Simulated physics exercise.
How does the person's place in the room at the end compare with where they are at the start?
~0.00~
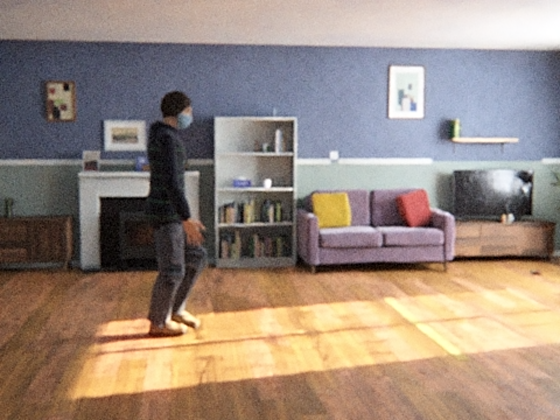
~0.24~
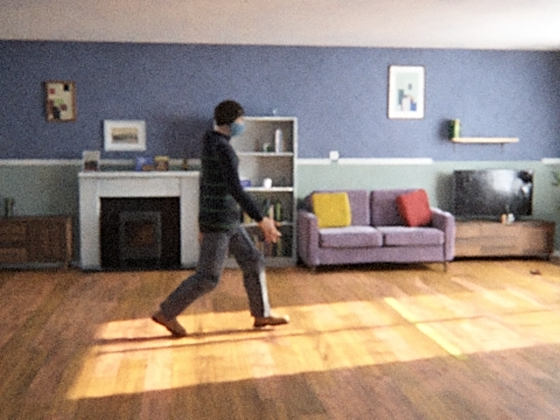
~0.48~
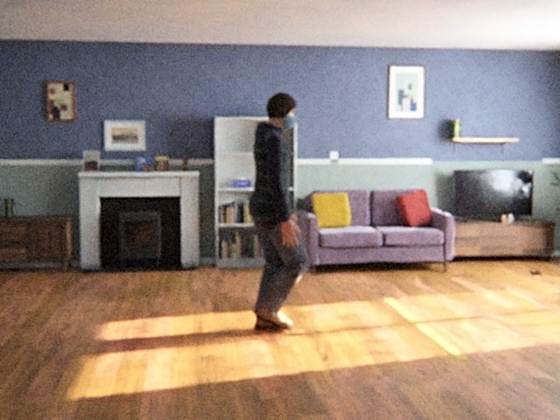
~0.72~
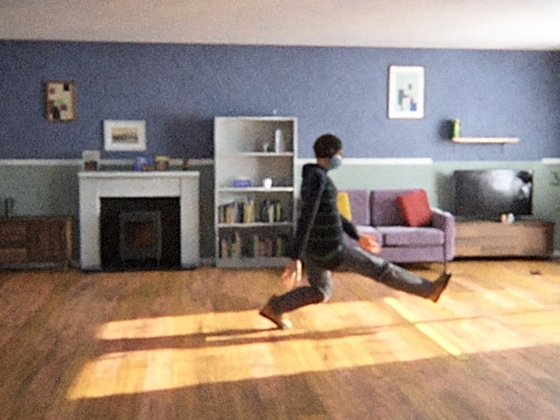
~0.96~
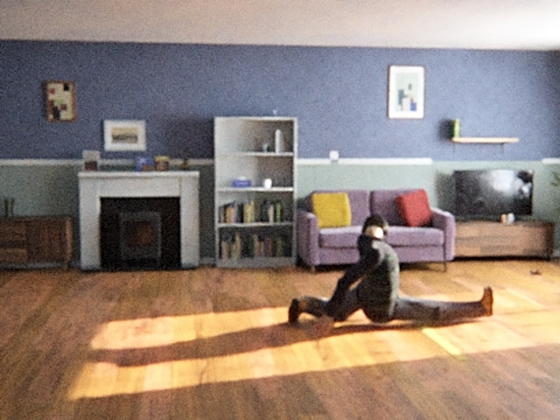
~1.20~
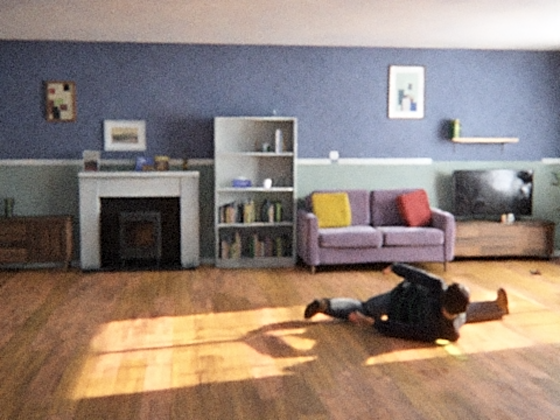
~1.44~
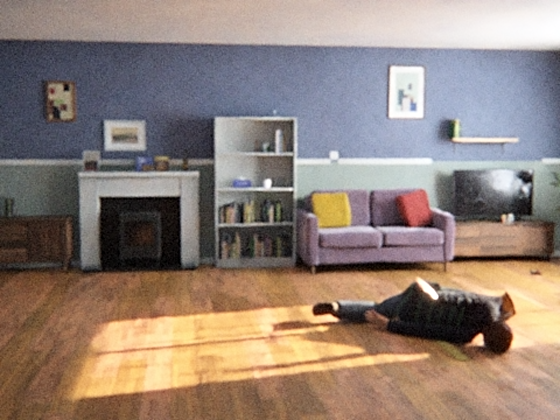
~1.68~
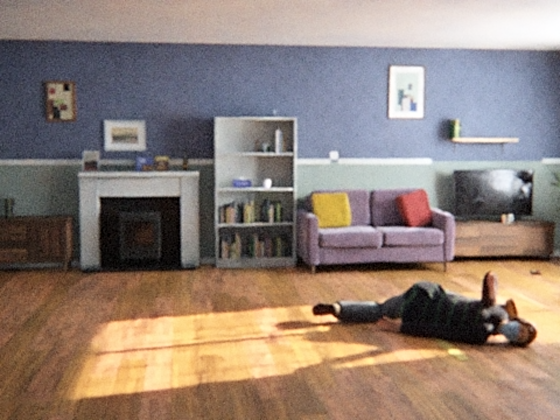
At the start the person is upright on the left side of the room, near the fireplace. By the end they are much farther right and lower, lying on the floor in front of the area between the sofa and the television.
